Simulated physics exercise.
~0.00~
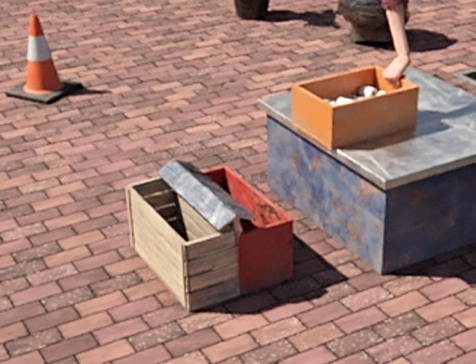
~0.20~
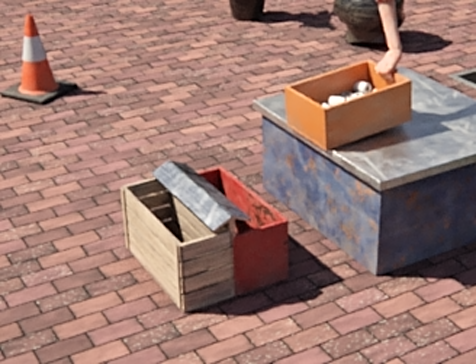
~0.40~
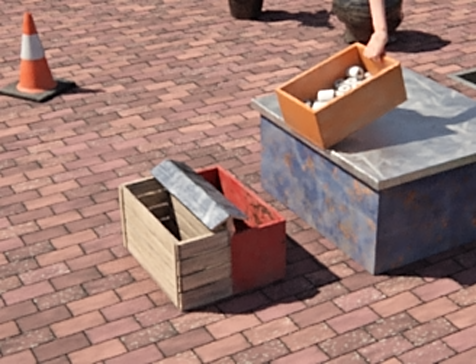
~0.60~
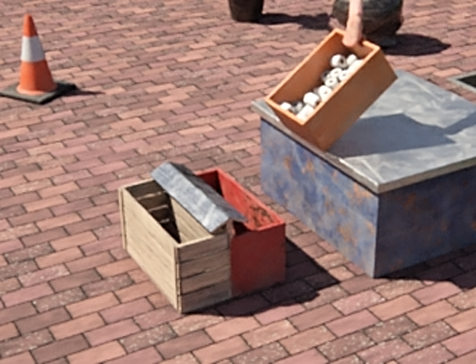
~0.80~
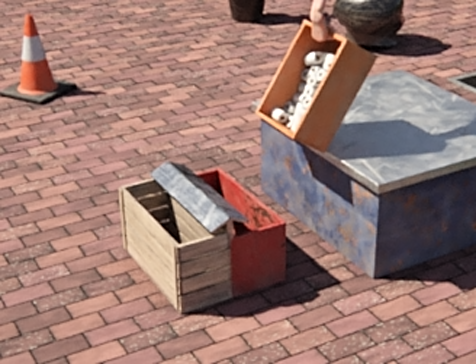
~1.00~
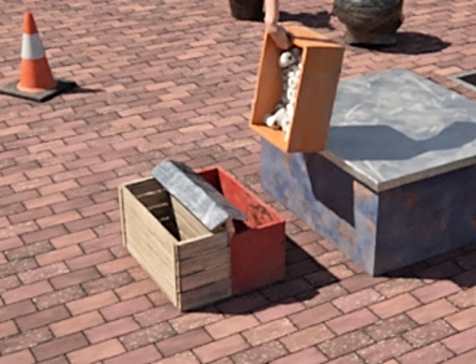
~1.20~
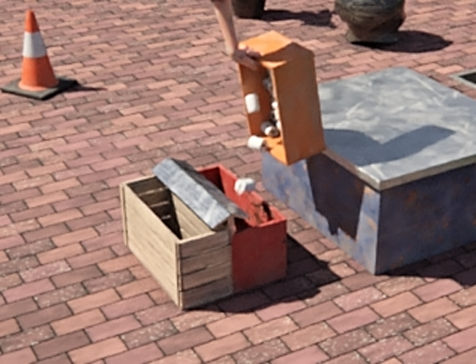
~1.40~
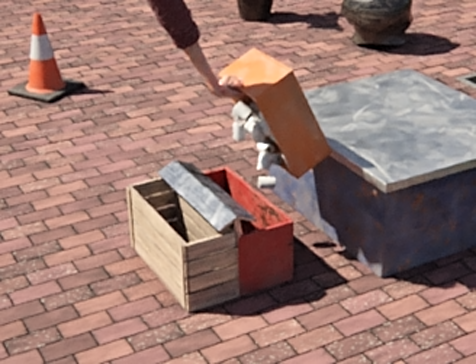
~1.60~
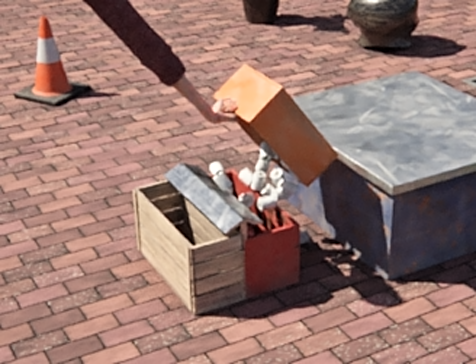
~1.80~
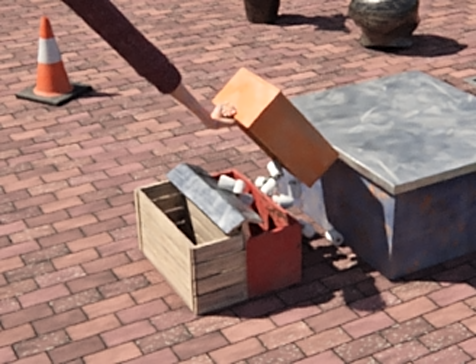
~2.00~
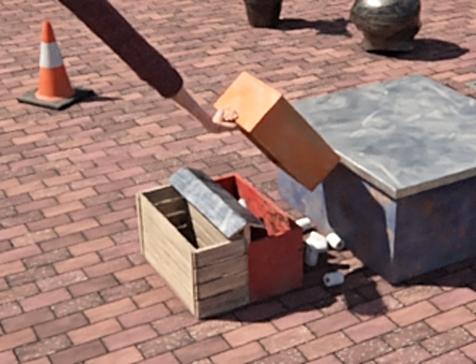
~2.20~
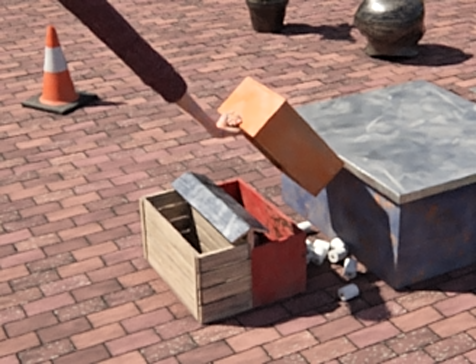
On a brick-paved square, a hand tips white rolls from an orange crate towards a red box, some scattering on the paving.
